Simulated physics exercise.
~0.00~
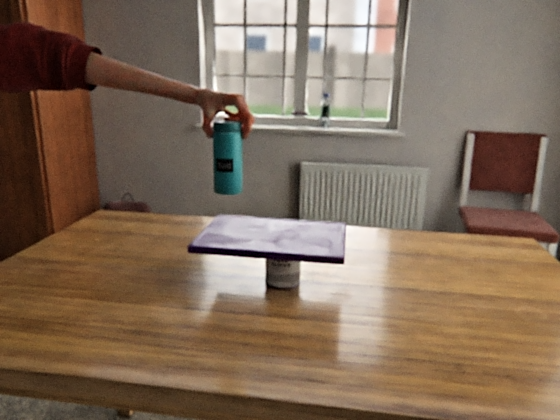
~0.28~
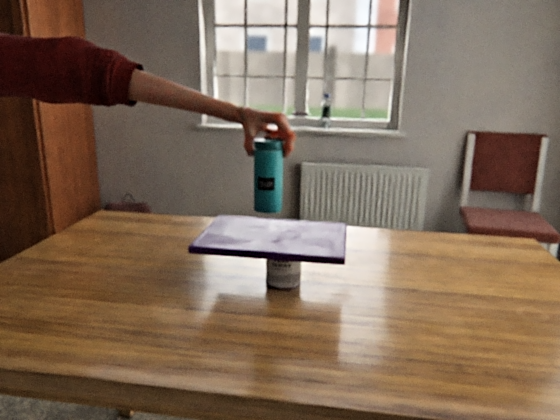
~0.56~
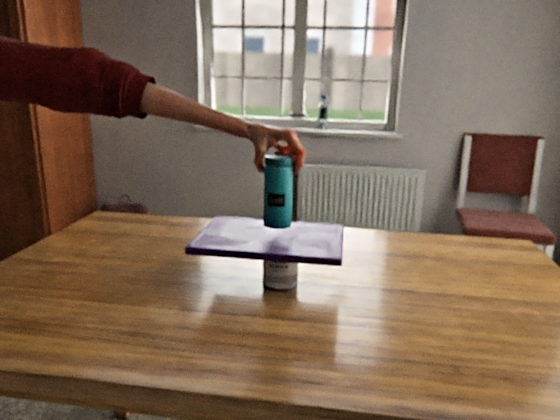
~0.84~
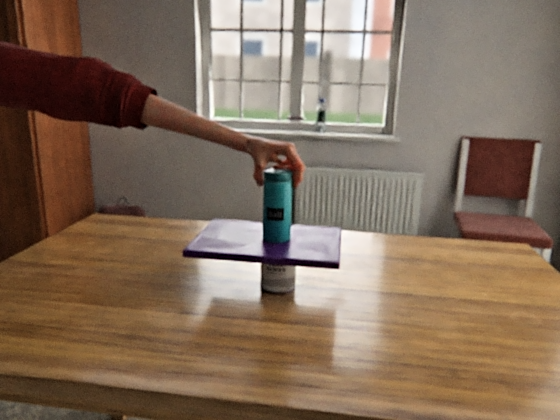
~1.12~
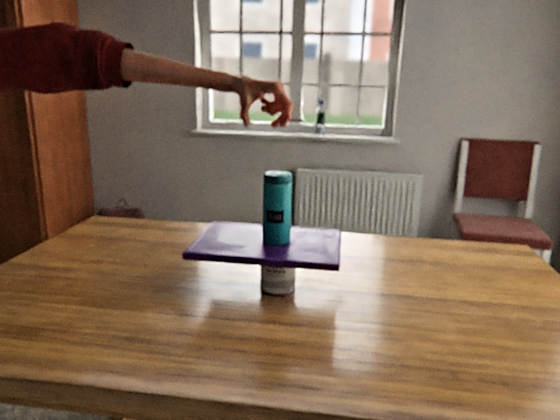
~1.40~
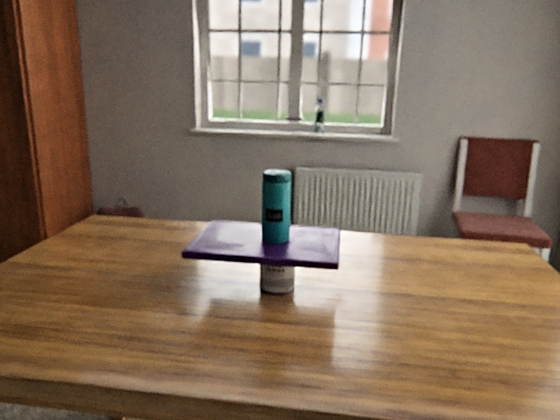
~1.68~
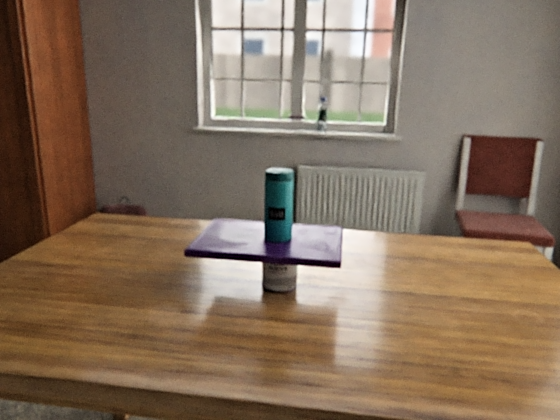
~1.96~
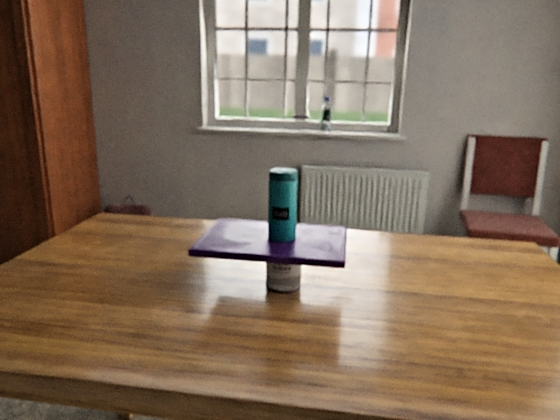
Turquoise jar being lowered by a hand onto a purple lid atop a white tin, then released, the stack staying balanced.
